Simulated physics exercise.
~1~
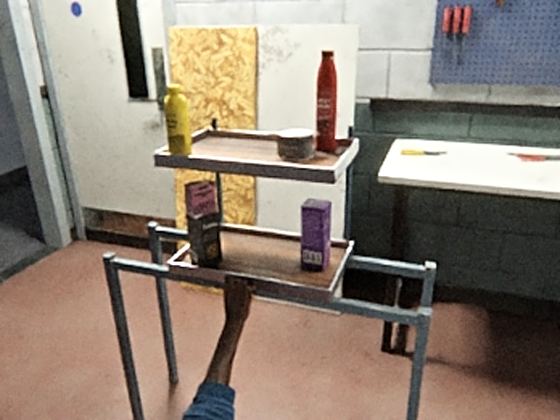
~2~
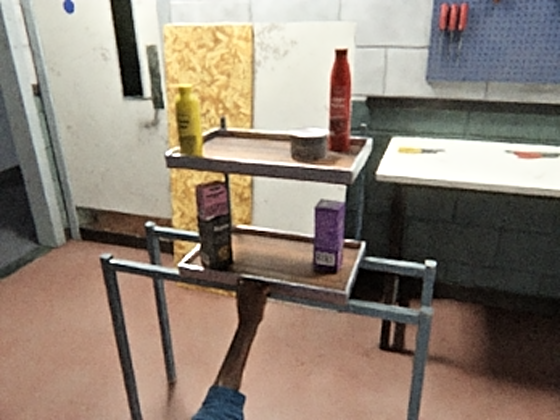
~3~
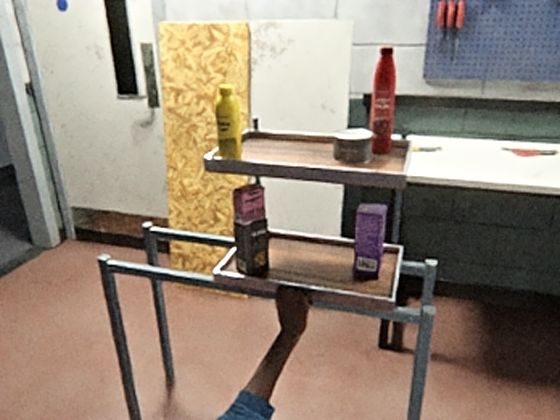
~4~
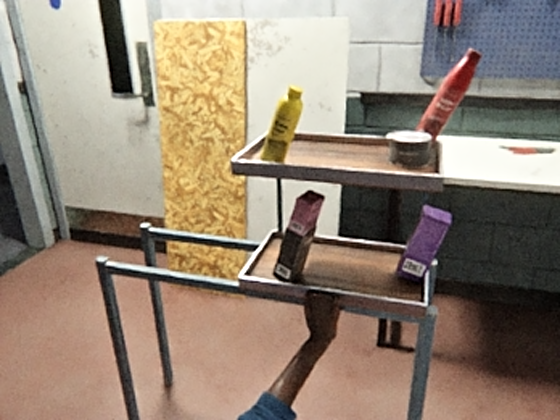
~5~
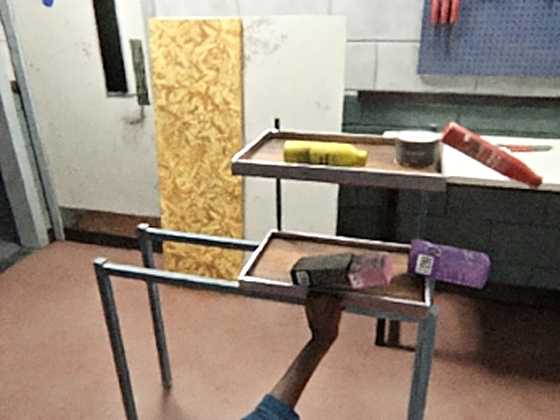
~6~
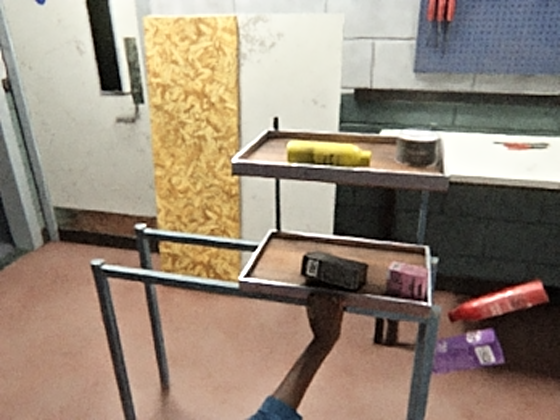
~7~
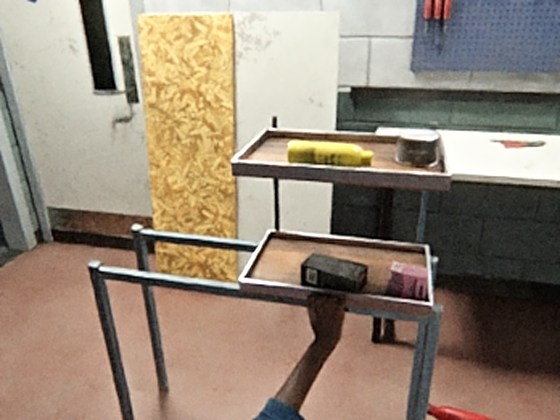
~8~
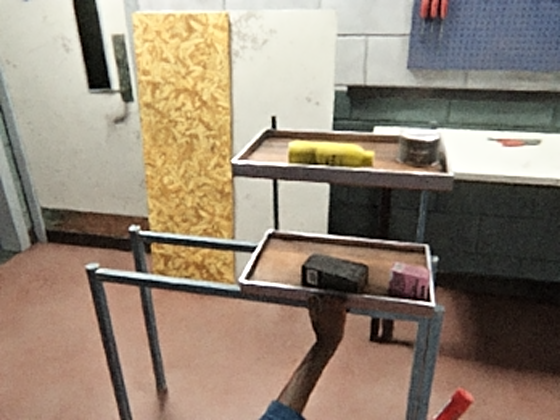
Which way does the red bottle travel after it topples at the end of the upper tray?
It moves down, dropping past the right end of the tray towards the floor.
